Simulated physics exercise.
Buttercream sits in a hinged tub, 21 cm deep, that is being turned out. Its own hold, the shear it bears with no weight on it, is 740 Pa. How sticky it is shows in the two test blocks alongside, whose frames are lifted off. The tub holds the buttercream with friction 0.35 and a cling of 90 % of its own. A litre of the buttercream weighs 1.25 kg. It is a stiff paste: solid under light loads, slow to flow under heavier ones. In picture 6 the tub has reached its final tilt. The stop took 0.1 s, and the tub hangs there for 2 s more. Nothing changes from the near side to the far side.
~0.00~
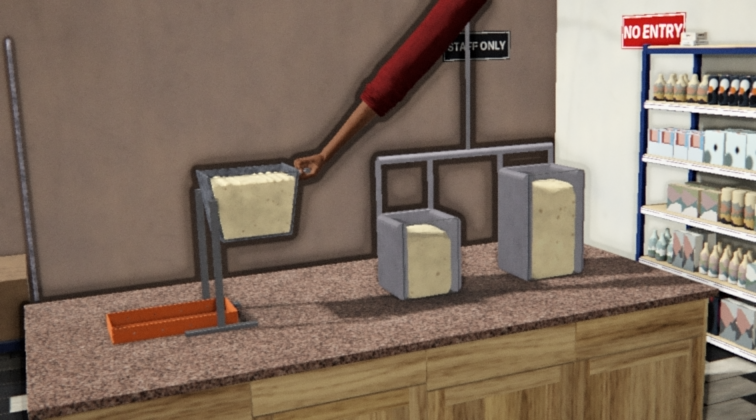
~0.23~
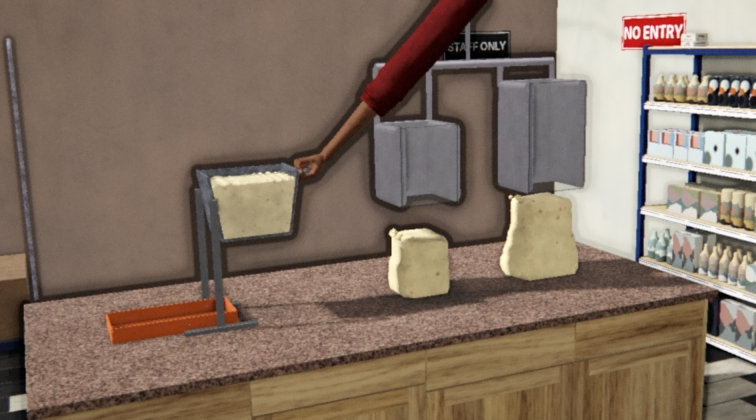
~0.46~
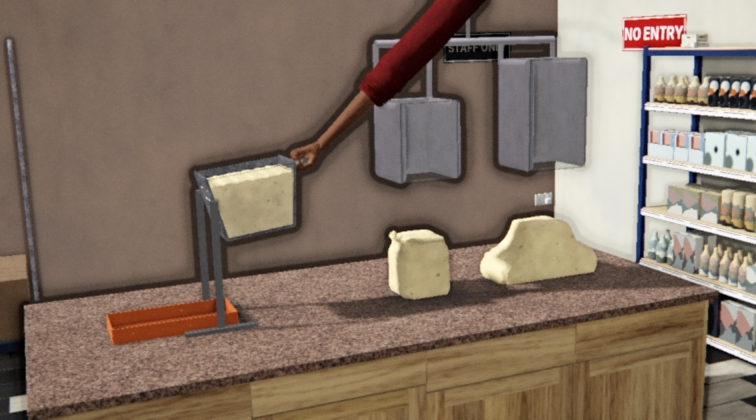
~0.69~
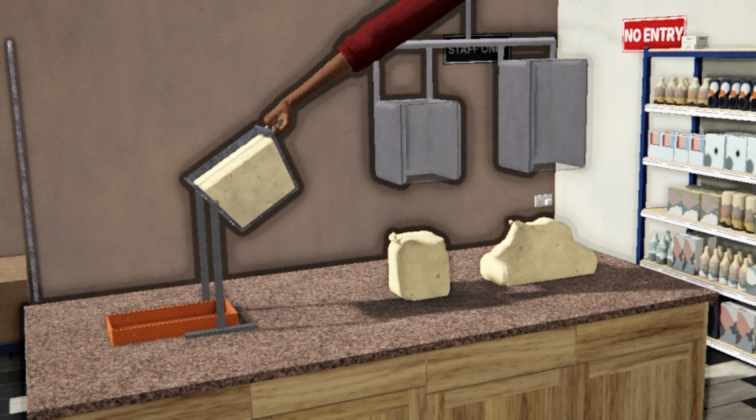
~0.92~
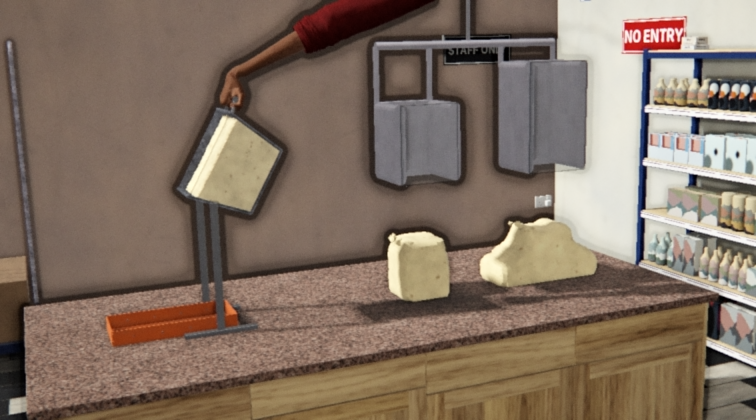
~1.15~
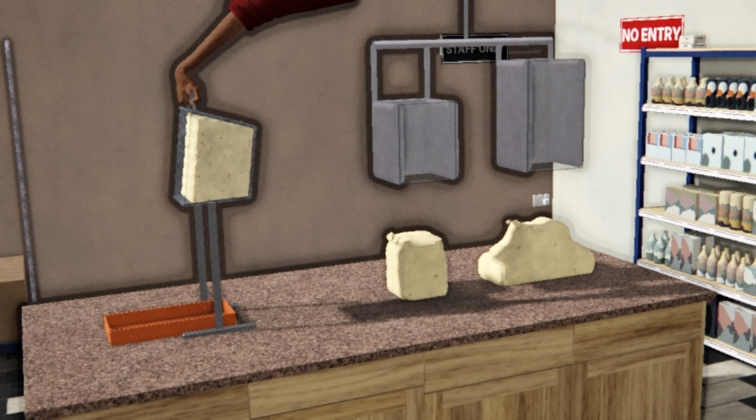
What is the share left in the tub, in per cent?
About 66 %.
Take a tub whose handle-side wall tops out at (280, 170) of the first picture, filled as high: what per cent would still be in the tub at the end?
Then about 100 %.
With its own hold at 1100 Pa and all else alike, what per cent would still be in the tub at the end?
Then about 100 %.
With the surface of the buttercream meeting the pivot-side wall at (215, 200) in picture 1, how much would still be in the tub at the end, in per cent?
Then about 100 %.
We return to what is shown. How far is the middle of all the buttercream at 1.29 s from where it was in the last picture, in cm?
About 1 cm.
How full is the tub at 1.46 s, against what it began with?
About 100 %.
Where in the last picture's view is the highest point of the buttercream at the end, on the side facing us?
At about (214, 154).
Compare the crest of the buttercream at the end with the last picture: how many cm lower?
Roughly 11 cm.
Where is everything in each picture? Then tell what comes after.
Handle-side rim at (297, 171), tilt 0 degrees; crest of the buttercream at (219, 186); block heights 23 cm, 36 cm (left to right), in the first frame.
Handle-side rim at (297, 170), tilt 0 degrees; crest of the buttercream at (219, 185); block heights 22 cm, 31 cm (left to right), in the second frame.
Handle-side rim at (293, 162), tilt 6 degrees; crest of the buttercream at (288, 172); block heights 22 cm, 22 cm (left to right), in the third frame.
Handle-side rim at (269, 132), tilt 32 degrees; crest of the buttercream at (272, 142); block heights 22 cm, 21 cm (left to right), in the fourth frame.
Handle-side rim at (229, 114), tilt 60 degrees; crest of the buttercream at (234, 122); block heights 22 cm, 21 cm (left to right), in the fifth frame.
Handle-side rim at (190, 113), tilt 82 degrees; crest of the buttercream at (201, 119); block heights 22 cm, 21 cm (left to right), in the sixth frame.
After 1.29 s, the tub is at 82 degrees and holds 100 %.
After 1.46 s, the tub is at 82 degrees and holds 100 %.
After 1.63 s, the tub is at 82 degrees and holds 98 %.
After 1.80 s, the tub is at 82 degrees and holds 95 %.
After 3.15 s, the tub is at 82 degrees and holds 66 %.
